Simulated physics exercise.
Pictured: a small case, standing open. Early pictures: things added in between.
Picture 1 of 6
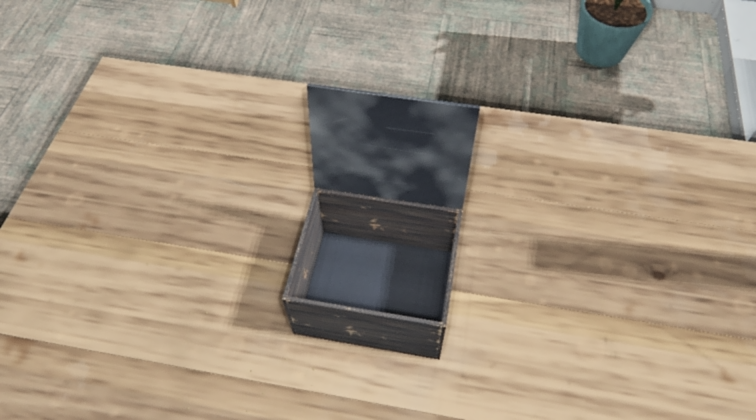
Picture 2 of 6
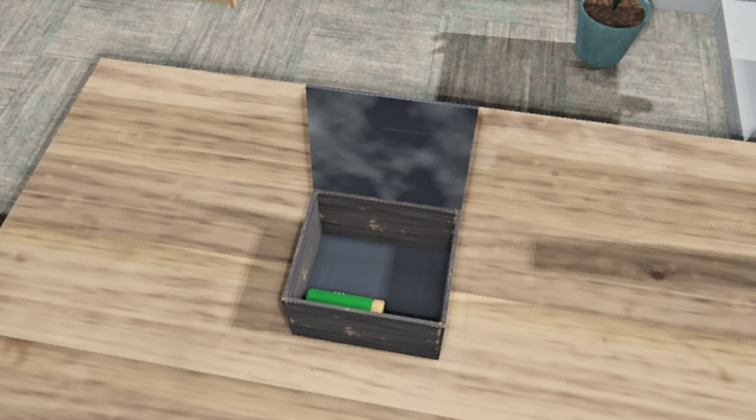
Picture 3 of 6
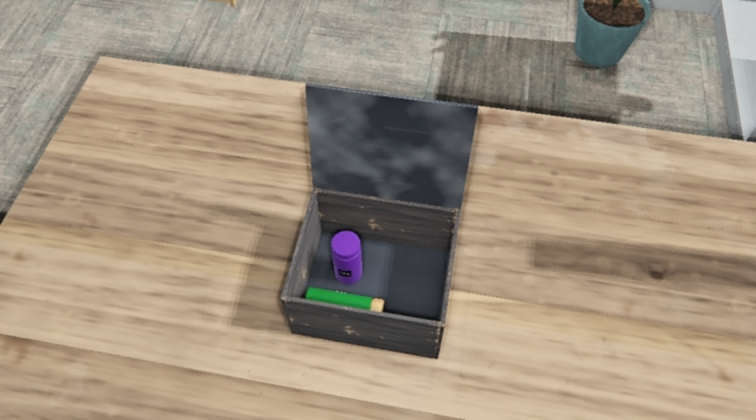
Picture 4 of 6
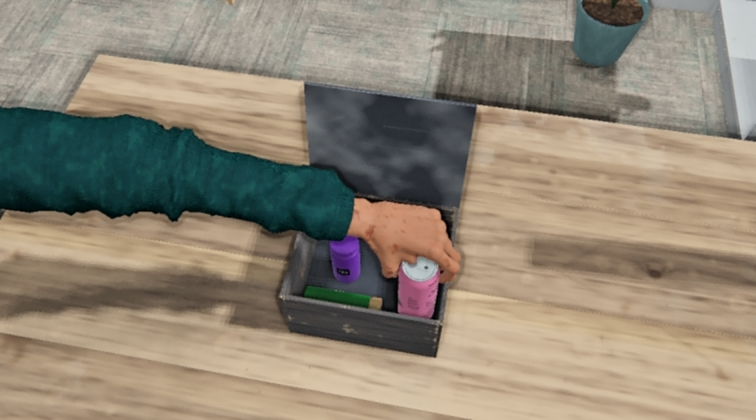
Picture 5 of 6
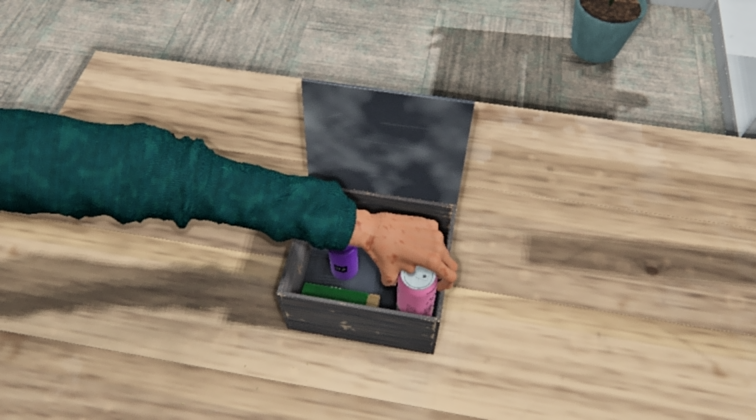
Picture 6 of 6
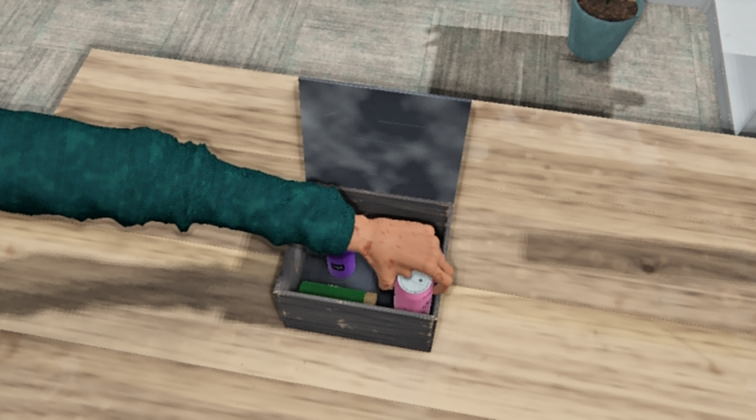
At first a small dark box stands open and empty on a wooden table. A green cylindrical item appears inside along the front, then a purple bottle behind it. A hand in a teal sleeve, reaching from the left, lowers a pink can slightly into the right side.
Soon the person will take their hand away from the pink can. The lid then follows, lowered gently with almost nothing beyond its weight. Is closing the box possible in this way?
No.
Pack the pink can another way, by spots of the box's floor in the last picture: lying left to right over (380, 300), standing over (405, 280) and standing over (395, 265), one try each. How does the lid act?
Try 1: Lid shut; try 2: Lid not shut; try 3: Lid not shut.
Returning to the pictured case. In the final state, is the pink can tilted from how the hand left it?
By the end it has kept its angle.
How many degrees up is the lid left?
Near 12°.
Then, 1.50 s on from there, lid 65° above the rim.
Then, 1.90 s on from there, lid 28° above the rim.
In the end, lid 11° above the rim; all 3 unmoved. At the end, from the last picture's camera, pink can near (412, 300).
